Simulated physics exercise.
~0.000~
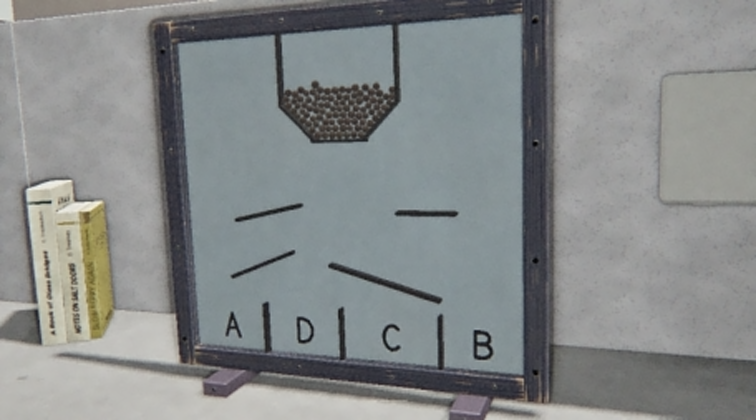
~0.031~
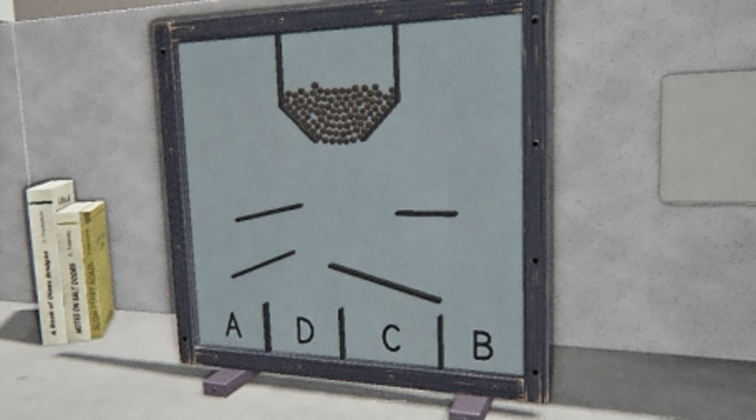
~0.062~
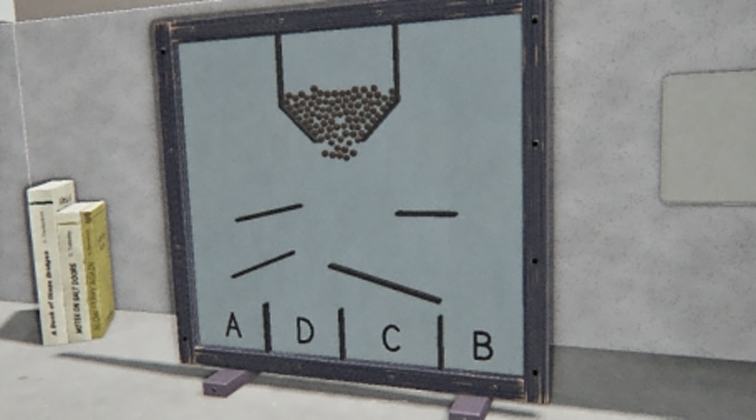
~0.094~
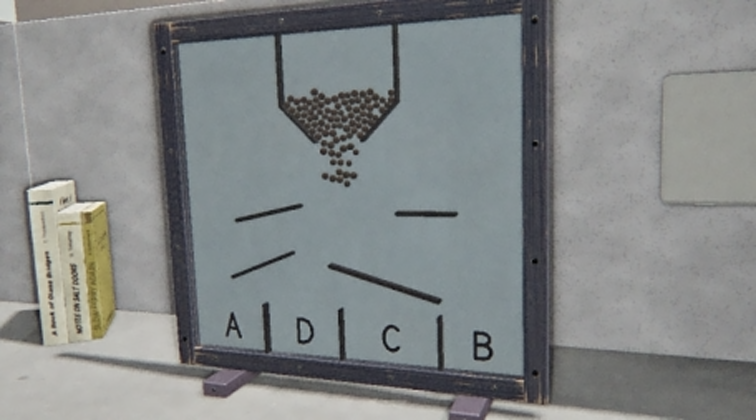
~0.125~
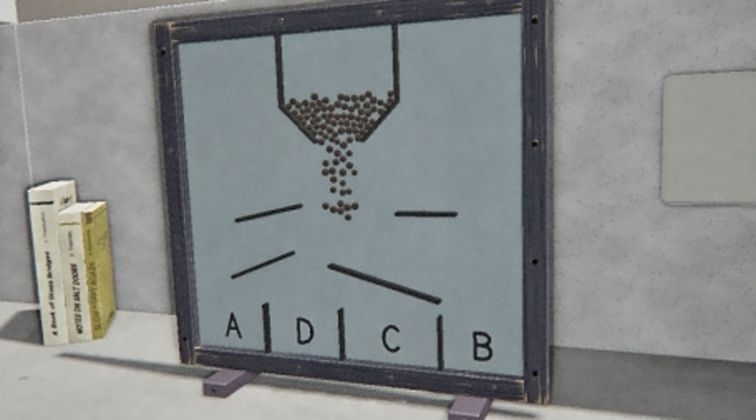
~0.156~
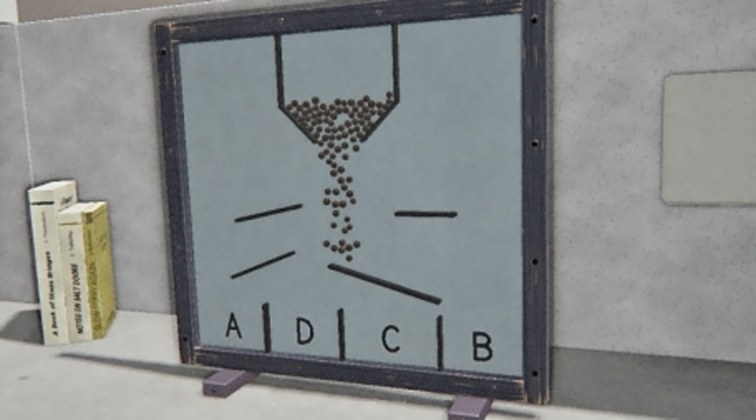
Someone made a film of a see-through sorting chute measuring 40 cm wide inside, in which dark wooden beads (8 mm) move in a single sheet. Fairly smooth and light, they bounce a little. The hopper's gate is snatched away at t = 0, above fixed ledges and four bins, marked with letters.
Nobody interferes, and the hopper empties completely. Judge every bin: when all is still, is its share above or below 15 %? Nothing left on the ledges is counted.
Bin A below, bin B above, bin C below, bin D above 15 %.
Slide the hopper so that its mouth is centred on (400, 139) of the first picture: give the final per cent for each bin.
Bin A: 0; bin B: 75; bin C: 0; bin D: 15.
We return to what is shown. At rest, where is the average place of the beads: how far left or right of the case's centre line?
On average the load ends up close to 6 cm to the right of the middle.
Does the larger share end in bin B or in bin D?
More goes to bin B.
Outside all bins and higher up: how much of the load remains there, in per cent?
0 per cent.
After 0.24 s 70 % have left the hopper; down in the bins, nothing yet.
After 0.55 s 100 % have left the hopper; down in the bins, B 25 %, D 40 %.
Settled by 1.6 s, A 0 %, B 60 %, C 0 %, D 40 %.
